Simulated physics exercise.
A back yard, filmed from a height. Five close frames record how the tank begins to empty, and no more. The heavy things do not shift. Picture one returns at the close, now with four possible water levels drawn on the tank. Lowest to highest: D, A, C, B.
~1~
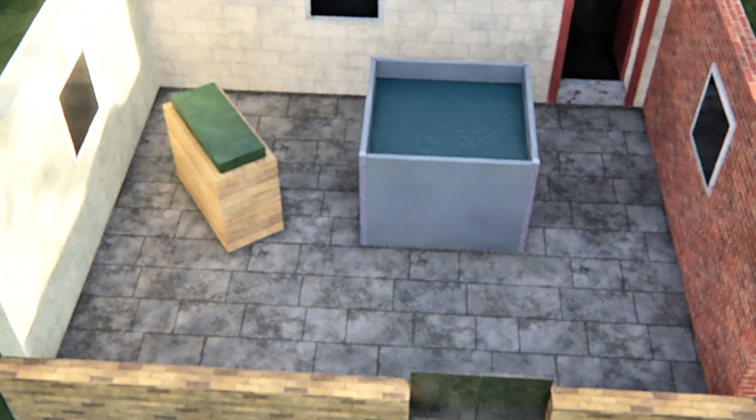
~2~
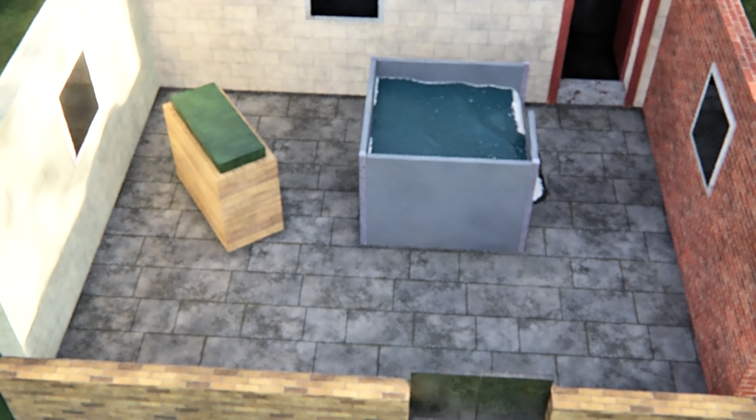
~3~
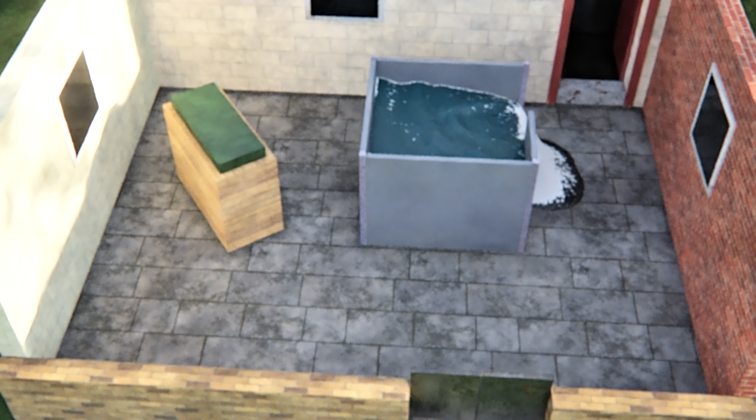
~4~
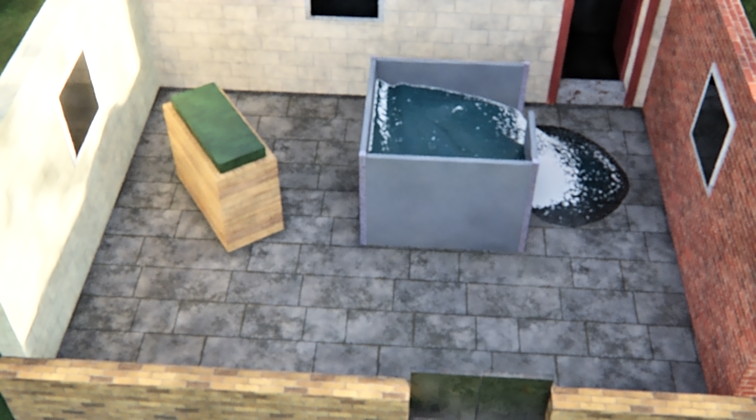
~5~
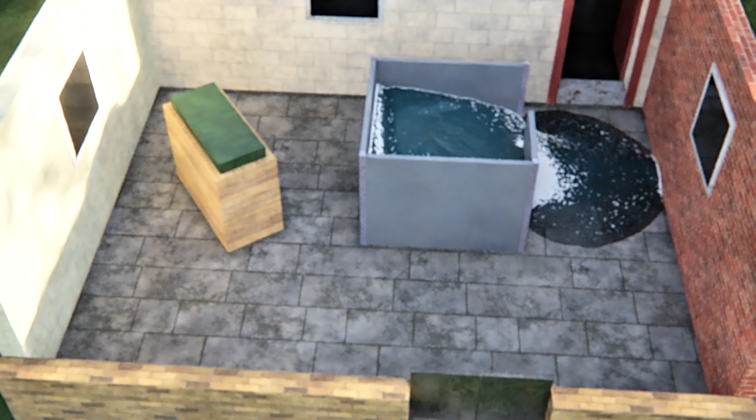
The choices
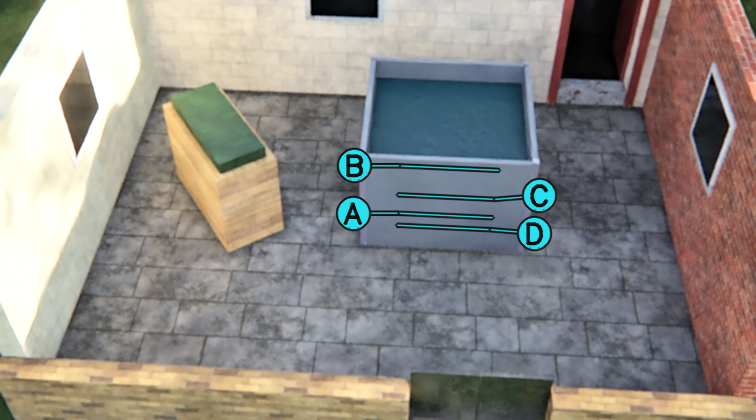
In a walled back yard, water in a square grey tank began to churn, then poured out through its right side and spread in a widening, foamy pool across the paving toward the red brick wall.
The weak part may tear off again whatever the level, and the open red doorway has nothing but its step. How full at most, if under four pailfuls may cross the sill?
It is A.
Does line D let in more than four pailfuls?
No, not at all.
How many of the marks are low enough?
Two.
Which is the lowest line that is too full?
That would be C.
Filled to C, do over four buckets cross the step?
Yes, that goes wrong.
On the marked copy, A at (444, 215); B at (448, 168); C at (446, 197); D at (443, 227); from the bottom up D, A, C, B.
With A, a bucket or two gets in.
With B, dozens of bucketfuls pour in.
With C, about 8 bucketfuls get in.
With D, nothing gets over.
